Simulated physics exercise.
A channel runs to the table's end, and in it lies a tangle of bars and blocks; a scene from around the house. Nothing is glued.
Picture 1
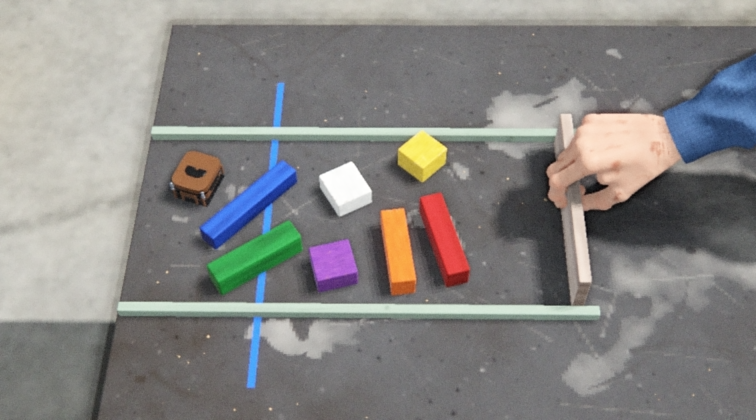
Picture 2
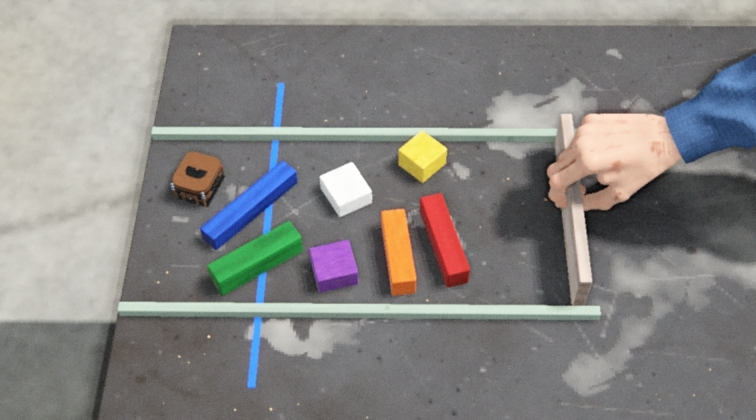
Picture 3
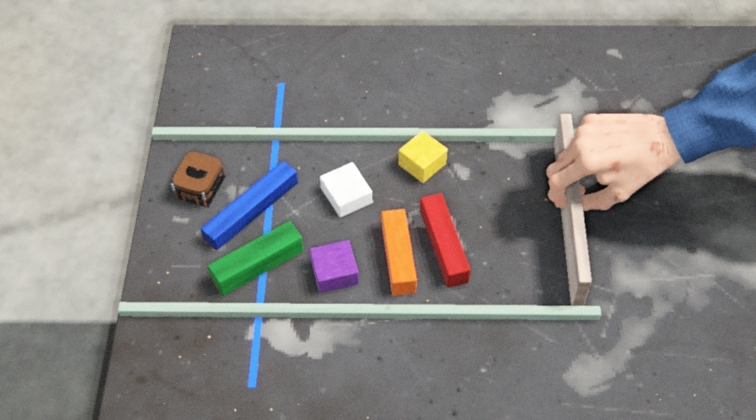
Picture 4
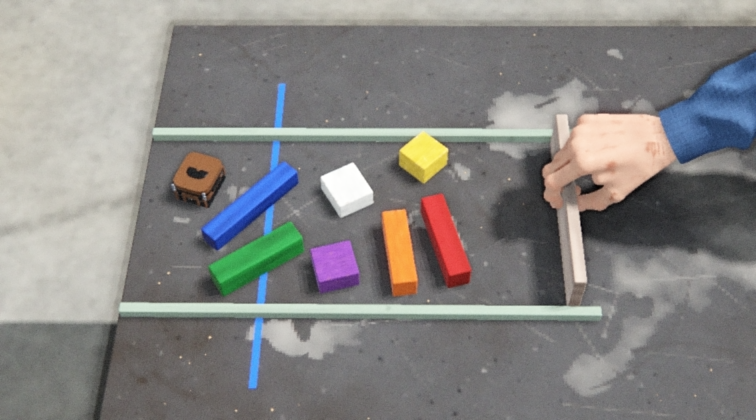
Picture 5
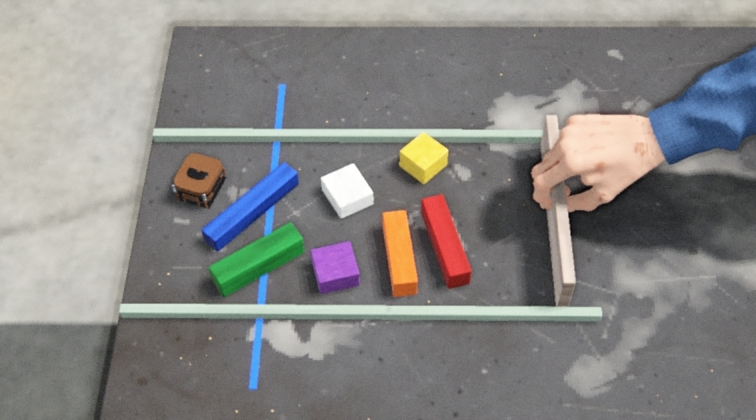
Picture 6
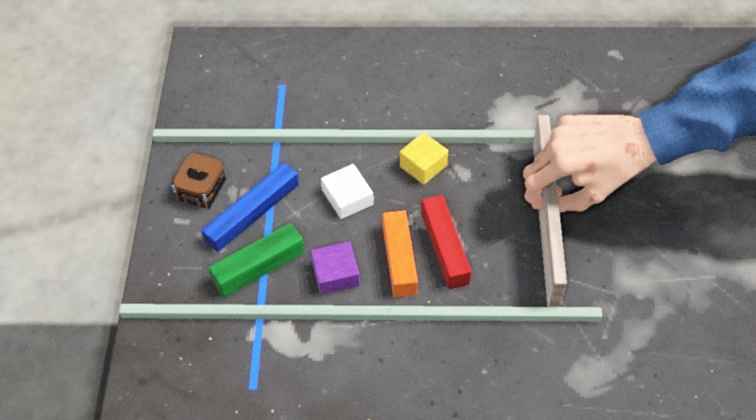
A hand slides a board slightly left between two rails, toward still, scattered coloured blocks.
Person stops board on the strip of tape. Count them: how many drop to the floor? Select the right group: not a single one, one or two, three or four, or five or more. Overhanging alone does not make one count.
The right group is not a single one.
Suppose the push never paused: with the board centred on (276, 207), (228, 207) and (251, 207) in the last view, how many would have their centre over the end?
Going through the three positions, you'd get 0, 1 and 0.
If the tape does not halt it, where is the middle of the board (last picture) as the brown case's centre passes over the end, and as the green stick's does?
First near (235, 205), second near (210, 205).
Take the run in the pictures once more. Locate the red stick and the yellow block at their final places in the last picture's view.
In the last picture the red stick sits at (255, 240) while the yellow block sits at (251, 154).
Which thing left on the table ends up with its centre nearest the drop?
Answer: The brown case.
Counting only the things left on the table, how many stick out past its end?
It would come to 0.
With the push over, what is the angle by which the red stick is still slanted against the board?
The angle comes out near 0 degrees.
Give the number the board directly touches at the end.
2 in contact.
Soon after, none off yet; brown case at rest near (200, 181); blue stick at rest near (251, 206); green stick at rest near (257, 260).
After that, none off yet; brown case at rest near (200, 180); blue stick displaced a little near (227, 197); green stick displaced a little near (215, 241).
In the end, the number that fall off is zero.
